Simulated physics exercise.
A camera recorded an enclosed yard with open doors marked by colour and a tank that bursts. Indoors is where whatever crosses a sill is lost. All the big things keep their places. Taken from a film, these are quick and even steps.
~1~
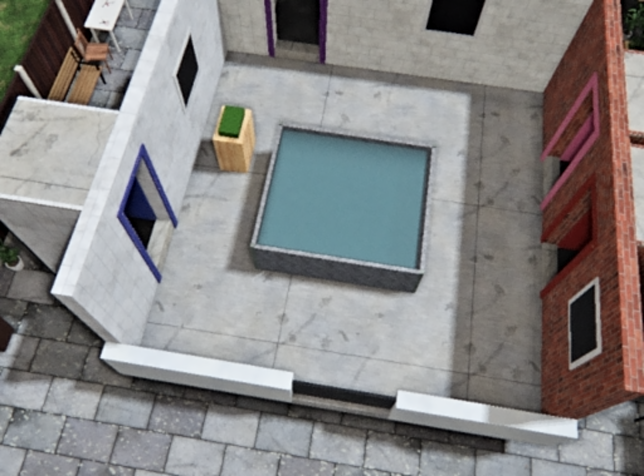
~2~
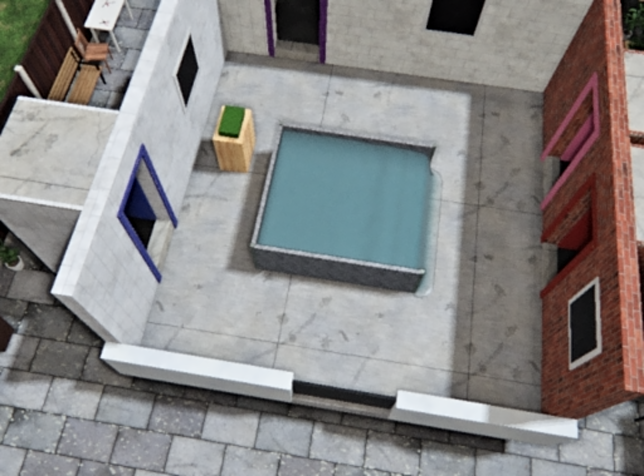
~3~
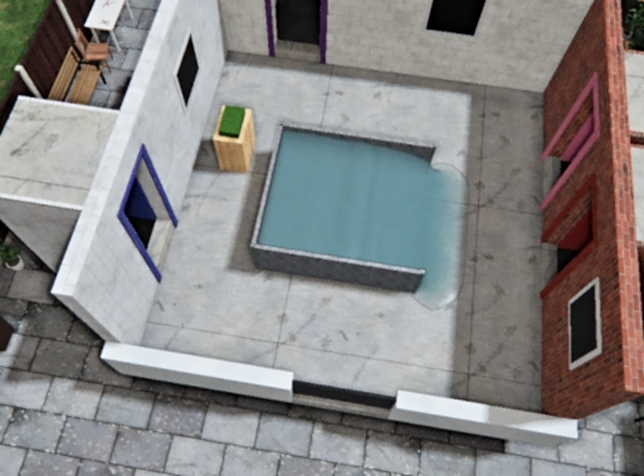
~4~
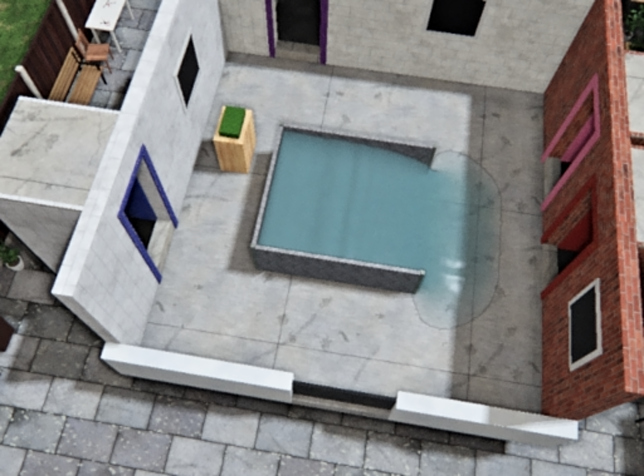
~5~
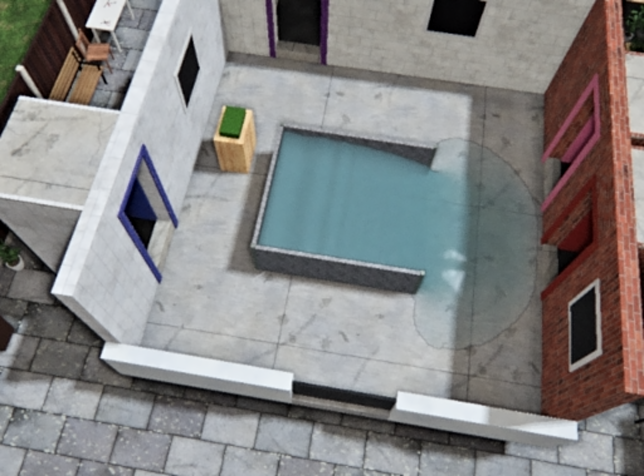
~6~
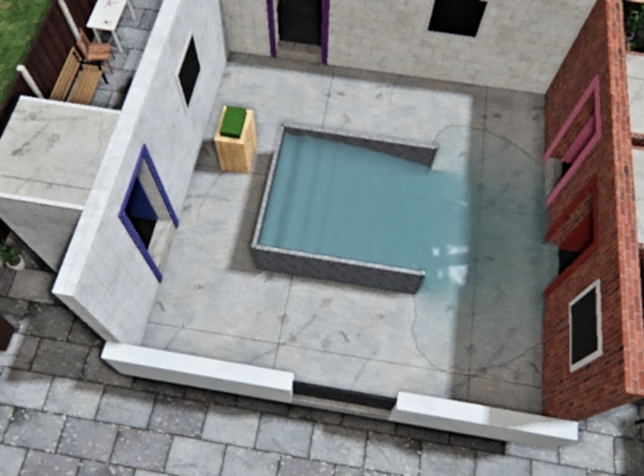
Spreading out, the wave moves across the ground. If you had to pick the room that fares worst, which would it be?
I would pick the red room.
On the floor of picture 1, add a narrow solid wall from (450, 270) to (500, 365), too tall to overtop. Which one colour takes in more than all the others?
The one in red.
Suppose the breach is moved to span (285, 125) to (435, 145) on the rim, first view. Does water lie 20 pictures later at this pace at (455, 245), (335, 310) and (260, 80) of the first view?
In sequence the three spots come out wetted, then still bare, then wetted.
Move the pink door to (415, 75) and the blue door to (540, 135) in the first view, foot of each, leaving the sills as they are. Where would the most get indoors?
That would be the one in red.
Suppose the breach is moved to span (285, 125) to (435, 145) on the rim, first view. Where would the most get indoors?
Answer: The door marked purple.
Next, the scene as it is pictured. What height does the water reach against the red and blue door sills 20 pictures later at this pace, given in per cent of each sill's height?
Readings, in sequence: 590 percent and 0 percent.
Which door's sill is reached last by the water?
That one is the one in blue.
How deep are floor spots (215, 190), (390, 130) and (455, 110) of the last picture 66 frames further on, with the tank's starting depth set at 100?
I'd say around 18 per cent, then 4 per cent, then 8 per cent.
A moment on, water covers 30 % of the floor; purple door not reached, pink door some in, red door a lot in, blue door not reached.
Next, water covers 35 % of the floor; purple door not reached, pink door a lot in, red door a lot in, blue door not reached.
Then, water covers 65 % of the floor; purple door wet at the sill, nothing in, pink door a lot in, red door a lot in, blue door not reached.
Later, water covers 95 % of the floor; purple door wet at the sill, nothing in, pink door a lot in, red door a lot in, blue door wet at the sill, nothing in.
In the end, water covers 100 % of the floor; purple door wet at the sill, nothing in, pink door a lot in, red door a lot in, blue door wet at the sill, nothing in; the red door has let in the most.
